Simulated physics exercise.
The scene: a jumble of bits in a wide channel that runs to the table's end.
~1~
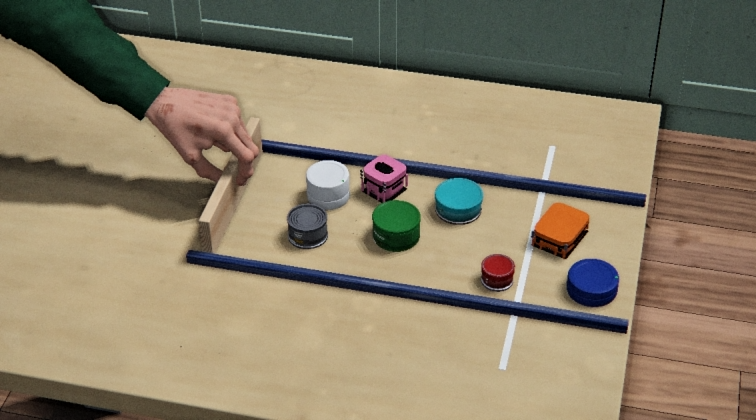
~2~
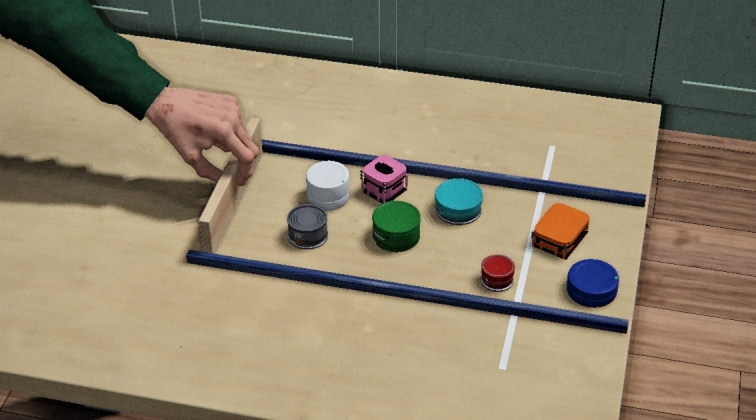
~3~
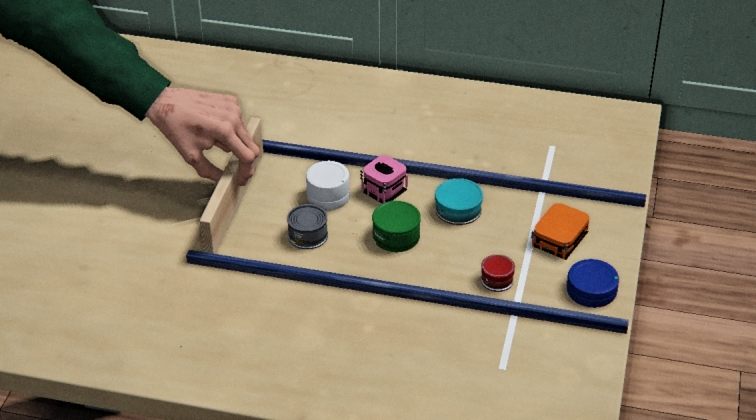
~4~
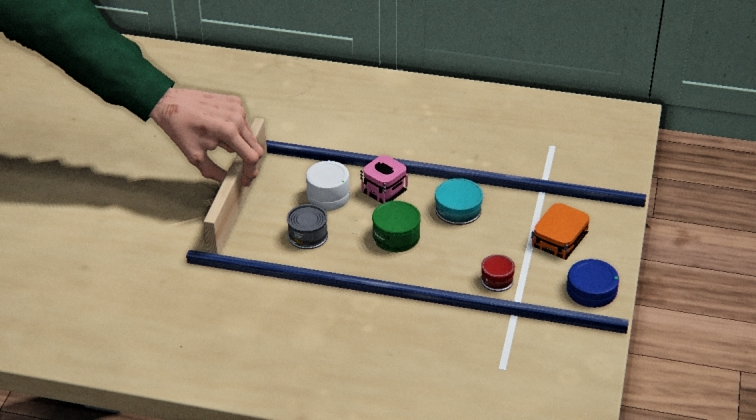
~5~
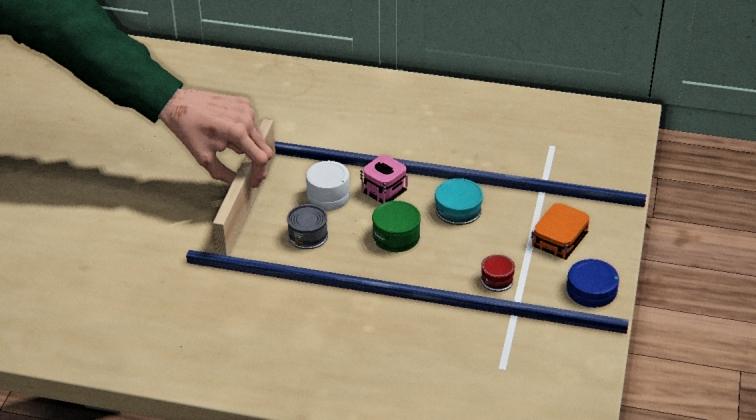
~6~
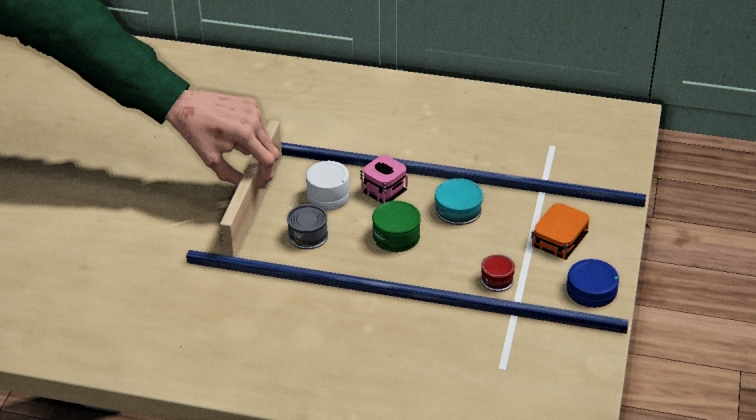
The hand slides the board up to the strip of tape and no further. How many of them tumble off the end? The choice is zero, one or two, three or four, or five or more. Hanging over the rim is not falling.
In the end the number that fall off is zero.
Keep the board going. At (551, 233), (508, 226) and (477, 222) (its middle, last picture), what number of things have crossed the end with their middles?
Past the end: 0, 0 and 0.
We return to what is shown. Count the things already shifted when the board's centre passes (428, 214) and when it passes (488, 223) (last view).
At the one place 5, at the other 7.
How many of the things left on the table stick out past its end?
0 of them.
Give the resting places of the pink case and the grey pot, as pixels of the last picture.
First (557, 195), then (541, 284).
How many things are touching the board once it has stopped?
The number is 4.
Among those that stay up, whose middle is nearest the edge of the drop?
The blue lid.
Soon after, none off yet; blue lid at rest near (593, 283); orange case at rest near (561, 231); red tin at rest near (498, 273).
At rest, the number that fall off is zero.
